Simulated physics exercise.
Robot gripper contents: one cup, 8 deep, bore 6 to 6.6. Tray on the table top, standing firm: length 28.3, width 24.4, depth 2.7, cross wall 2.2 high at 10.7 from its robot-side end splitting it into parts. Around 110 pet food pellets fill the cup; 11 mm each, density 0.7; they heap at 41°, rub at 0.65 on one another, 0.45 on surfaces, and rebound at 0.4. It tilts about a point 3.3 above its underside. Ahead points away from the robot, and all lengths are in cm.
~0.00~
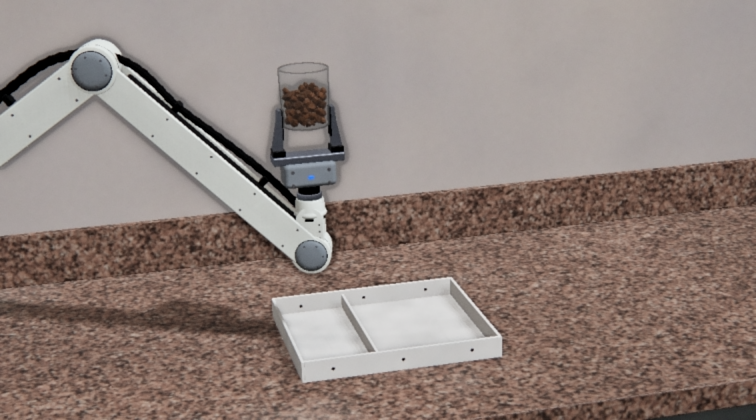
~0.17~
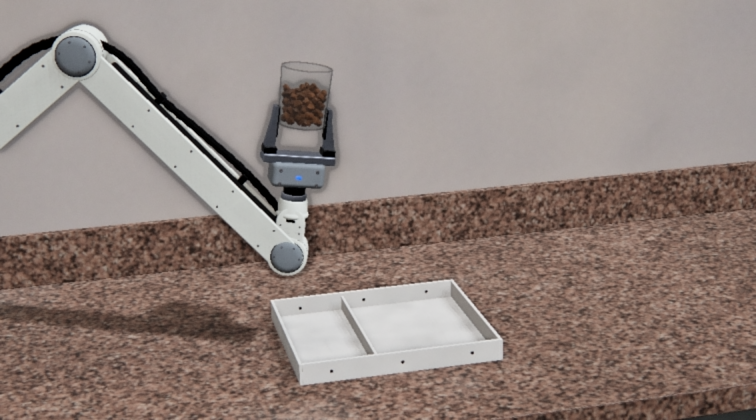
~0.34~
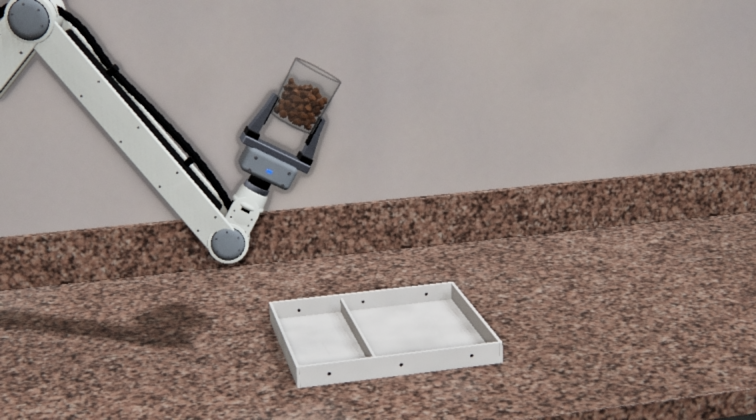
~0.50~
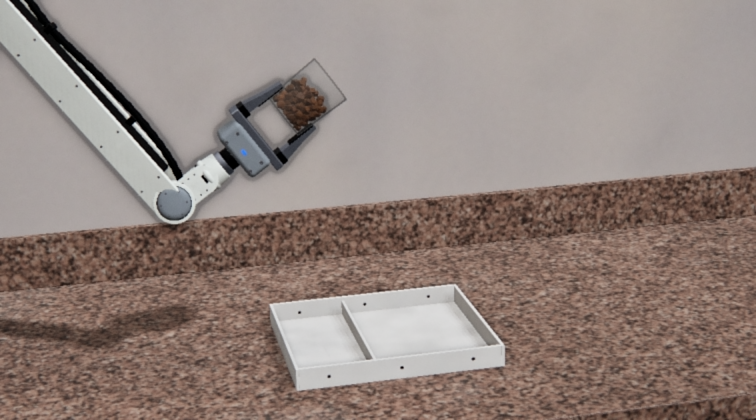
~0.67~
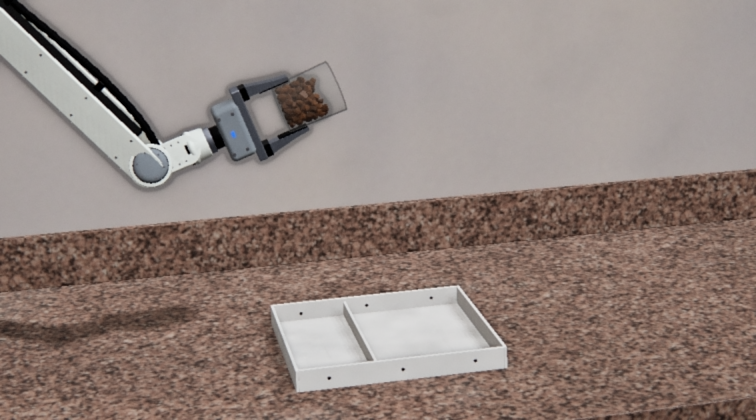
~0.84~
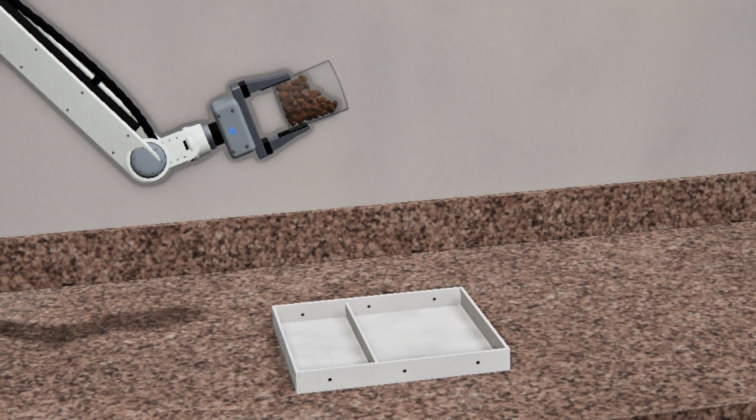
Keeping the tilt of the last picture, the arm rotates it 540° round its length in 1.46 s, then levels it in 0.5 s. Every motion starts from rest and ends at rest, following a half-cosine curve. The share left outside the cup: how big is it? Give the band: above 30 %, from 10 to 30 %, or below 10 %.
It is below 10 %.
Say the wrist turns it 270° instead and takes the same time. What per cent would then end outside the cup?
I'd put it at about 0 %.
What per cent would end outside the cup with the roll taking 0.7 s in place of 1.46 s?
In that case roughly 0 percent.
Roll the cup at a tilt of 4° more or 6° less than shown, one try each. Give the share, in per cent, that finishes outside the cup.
15 % and 0 %.
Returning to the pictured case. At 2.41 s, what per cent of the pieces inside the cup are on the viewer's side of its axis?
35 per cent or thereabouts.
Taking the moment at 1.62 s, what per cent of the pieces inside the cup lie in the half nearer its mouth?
I'd say about 30 %, give or take.
After 1.62 s, tipped 72°, highest piece 39 above the table; 105 in the cup, 2 in flight or on a rim.
After 2.41 s, tipped 64°, highest piece 39 above the table; 101 in the cup, 6 in the far-side part.
After 3.00 s, upright, highest piece 41 above the table; 101 in the cup, 6 in the far-side part.
After 3.70 s, upright, highest piece 41 above the table; 101 in the cup, 6 in the far-side part.
In the end, 101 in the cup, 6 in the far-side part. That is 6 % outside the cup.
